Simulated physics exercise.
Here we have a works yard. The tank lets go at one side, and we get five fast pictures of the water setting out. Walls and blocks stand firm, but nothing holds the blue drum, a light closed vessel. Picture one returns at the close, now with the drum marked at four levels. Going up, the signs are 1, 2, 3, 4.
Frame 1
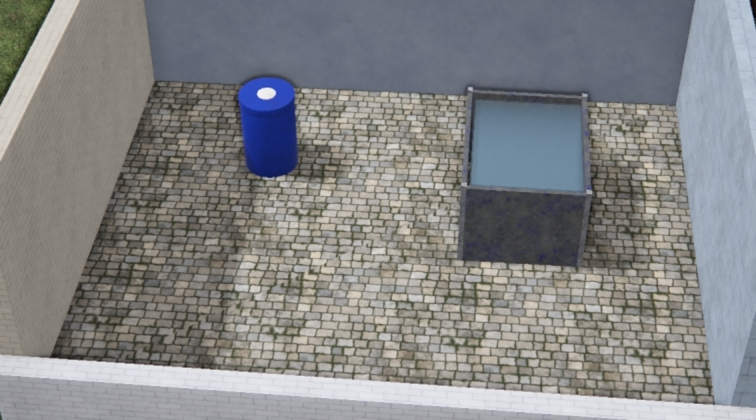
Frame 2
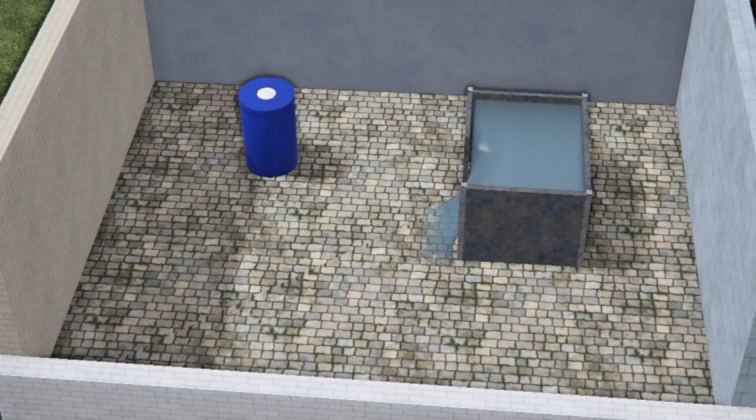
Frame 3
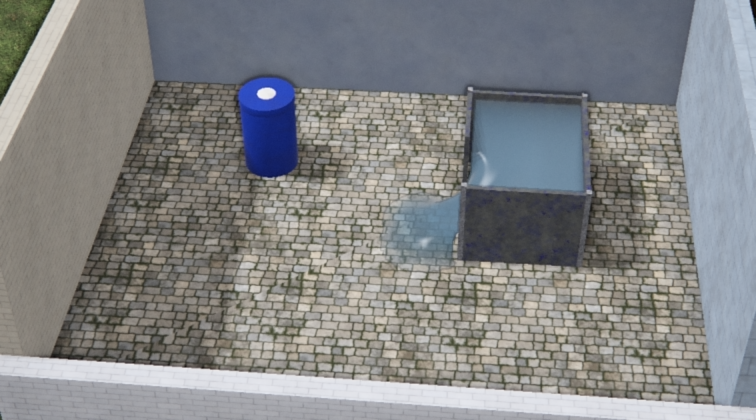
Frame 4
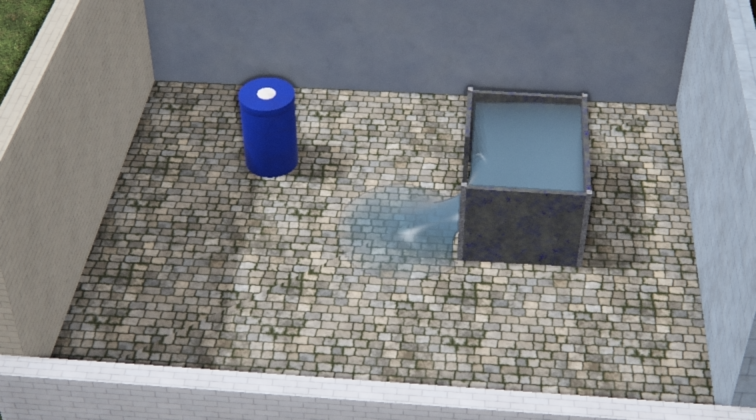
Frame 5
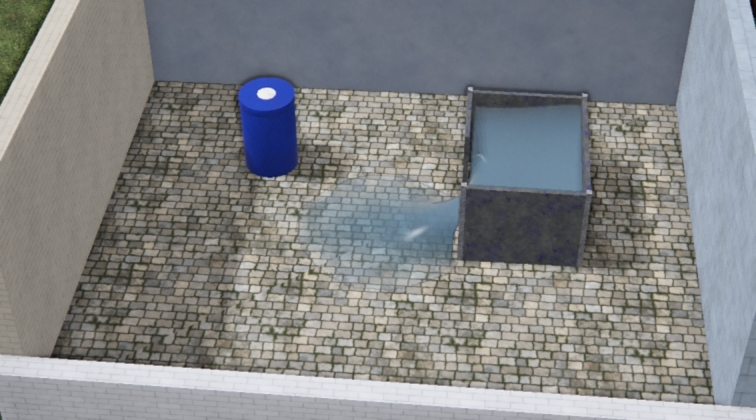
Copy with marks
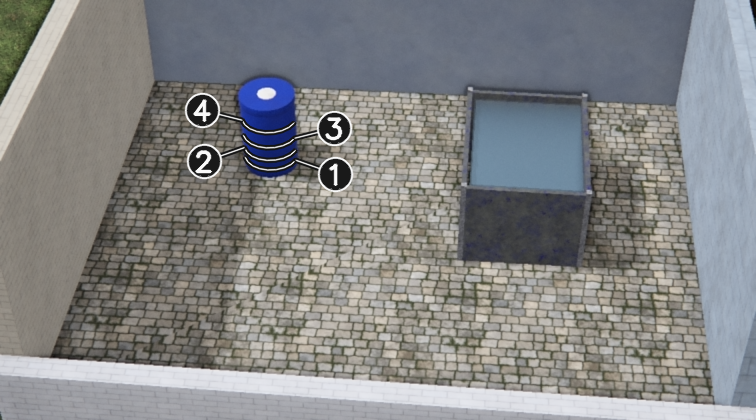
A dark-sided, open-topped tank full of blue-grey water stands on the right of a walled yard paved in pale cobbles, seen from high above by a still camera. A blue drum with a white spot on its lid stands motionless at the upper left. Water spurts from the tank's left side and spreads leftward across the cobbles in a widening, shallow sheet, while ripples stir the tank's surface.
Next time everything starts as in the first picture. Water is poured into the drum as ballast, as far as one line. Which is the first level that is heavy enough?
2 is the one.
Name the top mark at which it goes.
It is 1.
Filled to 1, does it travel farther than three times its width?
No, less.
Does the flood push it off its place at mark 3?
No, not at all.
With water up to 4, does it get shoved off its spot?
No, not at all.
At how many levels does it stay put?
Three.
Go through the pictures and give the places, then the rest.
Lid of the blue drum at (268, 94); tank full, its middle at (526, 146).
Water covers 1 % of the ground and is seen nearest the drum at (437, 256).
Water covers 3 % of the ground and is seen nearest the drum at (401, 202).
Water covers 5 % of the ground and is seen nearest the drum at (366, 197).
Lid of the blue drum at (268, 94); water covers 8 % of the ground and is seen nearest the drum at (338, 188).
On the marked copy, 1 at (267, 169); 2 at (267, 160); 3 at (266, 147); 4 at (265, 132); from the bottom up 1, 2, 3, 4.
For mark 1, it is pushed about its own width away.
For mark 2, it does not move.
For mark 3, it does not move.
For mark 4, it does not move.
